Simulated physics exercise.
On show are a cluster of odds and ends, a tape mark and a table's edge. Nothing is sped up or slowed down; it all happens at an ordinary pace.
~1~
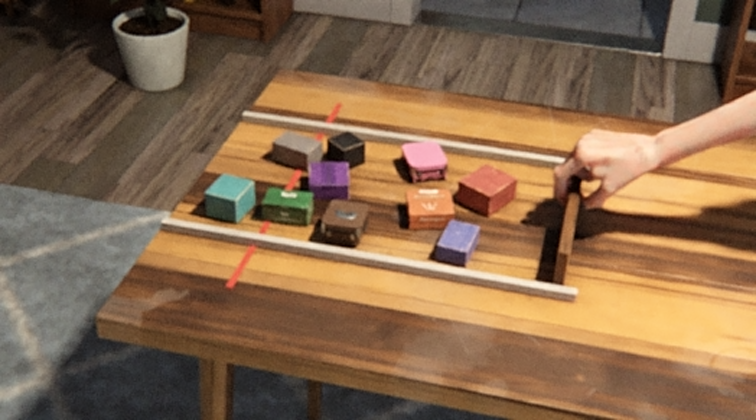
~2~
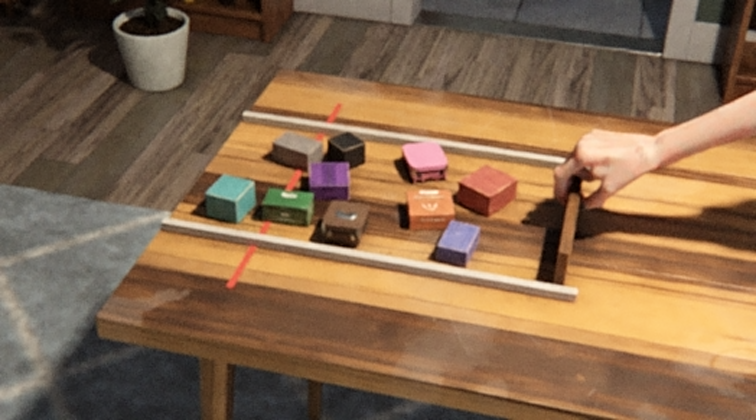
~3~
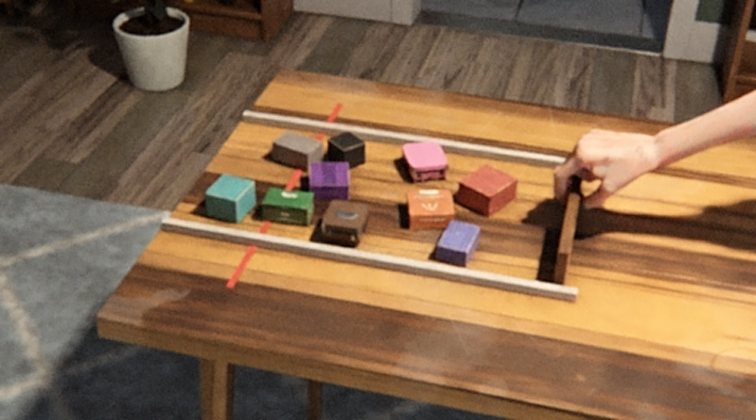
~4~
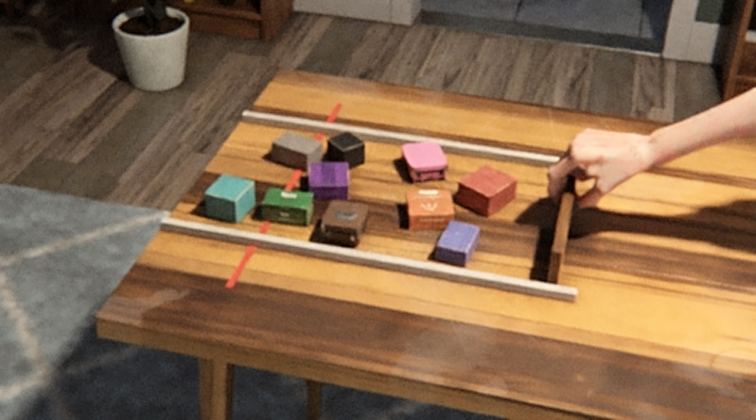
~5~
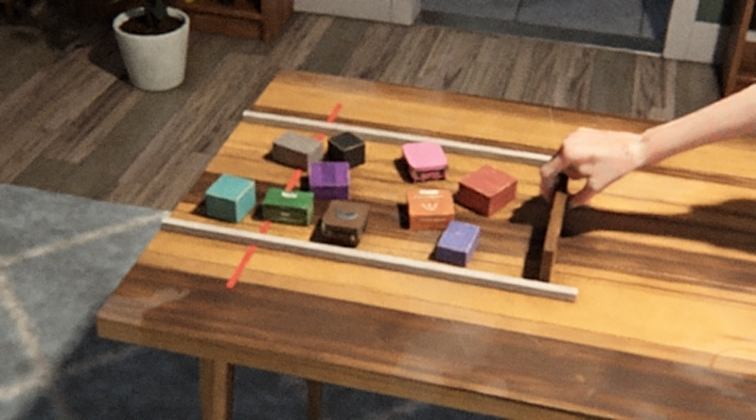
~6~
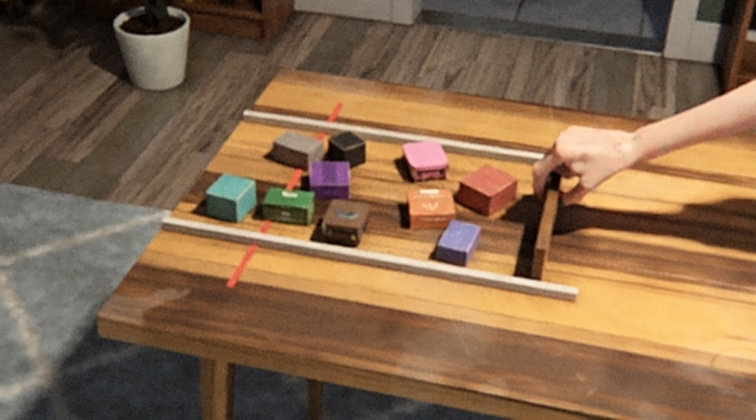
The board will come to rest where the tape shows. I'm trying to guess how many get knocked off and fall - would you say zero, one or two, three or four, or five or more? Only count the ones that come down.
I predict the table will shed one or two pieces.
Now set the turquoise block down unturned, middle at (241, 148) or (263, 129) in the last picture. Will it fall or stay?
Well, the turquoise block is gone in the first case and stays aboard in the second.
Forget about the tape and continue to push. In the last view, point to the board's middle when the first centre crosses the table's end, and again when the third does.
At (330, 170) for the first, at (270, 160) for the third.
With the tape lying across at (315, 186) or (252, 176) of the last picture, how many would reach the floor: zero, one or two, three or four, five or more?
Taken in order, that's either one or two and then five or over down.
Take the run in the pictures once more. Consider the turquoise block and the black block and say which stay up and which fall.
Outcome - turquoise block goes down, black block remains in place.
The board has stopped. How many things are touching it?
4.
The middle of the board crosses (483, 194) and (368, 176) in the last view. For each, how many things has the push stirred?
Moved so far: 3, later 10.
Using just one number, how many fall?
I count 1 in all.
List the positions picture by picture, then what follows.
The first picture shows turquoise block (230, 198); grey block (298, 151); green box (288, 207); board (572, 209); tape (292, 183).
The second picture shows grey block (298, 152); brown case (346, 225).
The third picture shows green box (289, 207); black block (346, 151).
The fourth picture shows turquoise block (230, 199); purple box (329, 181).
The fifth picture shows grey block (298, 151); pink case (424, 163).
The sixth picture shows turquoise block (231, 198); grey block (298, 151); green box (289, 207); board (552, 205); tape (293, 182).
Soon after, none off yet; turquoise block at rest near (231, 198); grey block at rest near (298, 151); green box at rest near (289, 207).
After that, none off yet; turquoise block displaced a little near (211, 194); grey block moving near (292, 151); green box displaced about its own width near (251, 199).
In the end, the number that fall off is one or two; gone, turquoise block.
